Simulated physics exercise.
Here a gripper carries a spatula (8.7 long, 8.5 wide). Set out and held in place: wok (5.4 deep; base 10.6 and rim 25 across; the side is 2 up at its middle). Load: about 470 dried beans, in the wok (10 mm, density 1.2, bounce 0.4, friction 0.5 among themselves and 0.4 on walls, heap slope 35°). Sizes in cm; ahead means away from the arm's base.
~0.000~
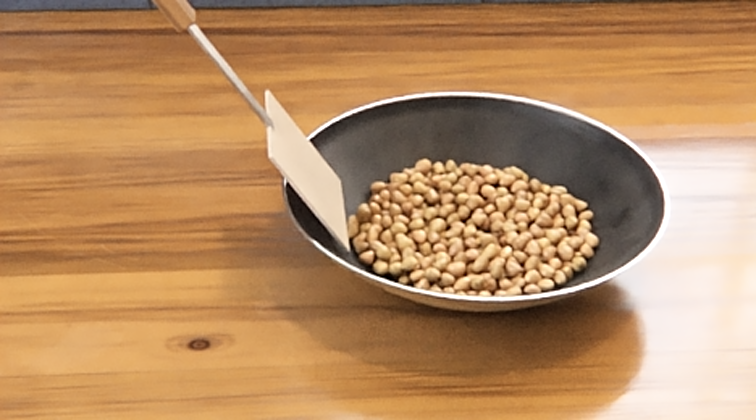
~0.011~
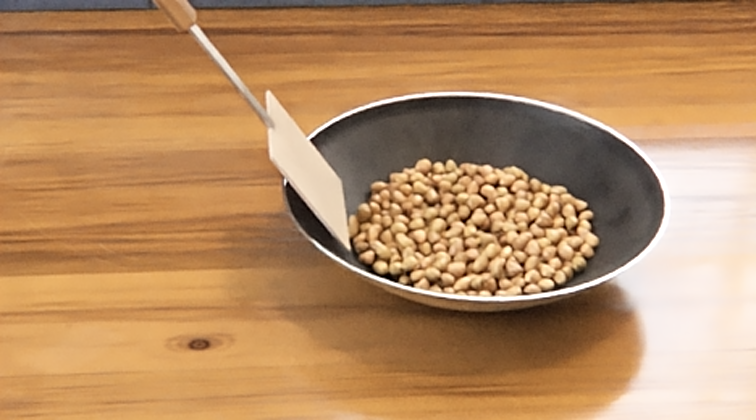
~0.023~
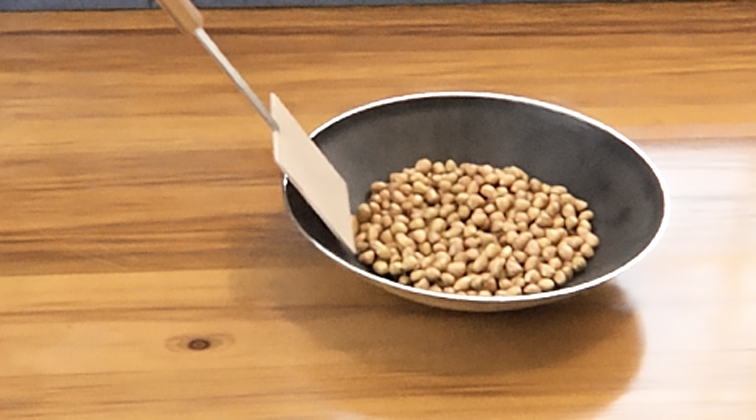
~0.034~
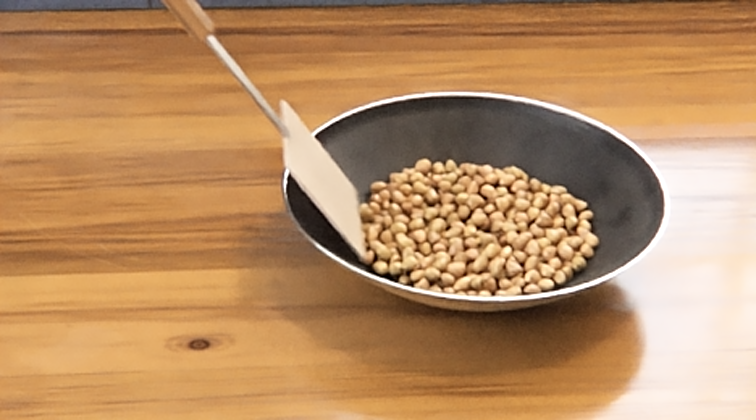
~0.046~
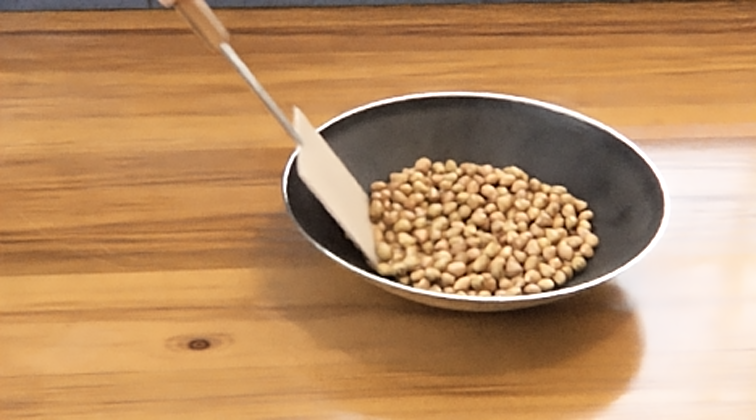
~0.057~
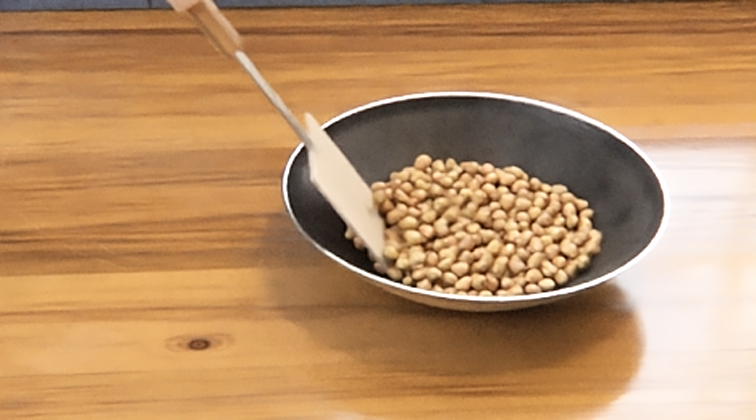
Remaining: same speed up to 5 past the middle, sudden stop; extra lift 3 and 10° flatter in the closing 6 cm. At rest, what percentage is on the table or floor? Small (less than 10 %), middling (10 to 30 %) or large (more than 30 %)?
A small share, less than 10 %, ends on the table or floor.
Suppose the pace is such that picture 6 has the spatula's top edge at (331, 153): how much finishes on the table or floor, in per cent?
Some 15 per cent.
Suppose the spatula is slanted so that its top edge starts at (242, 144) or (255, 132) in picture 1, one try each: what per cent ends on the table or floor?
About 0 and 0 per cent.
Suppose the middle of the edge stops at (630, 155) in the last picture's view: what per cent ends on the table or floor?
Some 50 per cent.
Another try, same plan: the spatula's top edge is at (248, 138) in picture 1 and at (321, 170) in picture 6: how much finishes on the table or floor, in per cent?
About 20 per cent.
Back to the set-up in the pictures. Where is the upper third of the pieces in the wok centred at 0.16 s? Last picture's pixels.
Near (578, 199).
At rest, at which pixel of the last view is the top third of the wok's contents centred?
Around (599, 199).
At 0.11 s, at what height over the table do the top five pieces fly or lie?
About 5 cm.
By 0.11 s, sloping 56°, highest piece 7 above the table; 471 in the wok.
By 0.16 s, sloping 52°, highest piece 7 above the table; 471 in the wok.
By 0.39 s, sloping 46°, highest piece 9 above the table; 455 in the wok, 11 on the table or floor, 5 on the blade or in flight.
By 1.44 s, sloping 46°, highest piece 6 above the table; 455 in the wok, 16 on the table or floor.
Final count, 455 in the wok, 16 on the table or floor. That is 3 % on the table or floor.
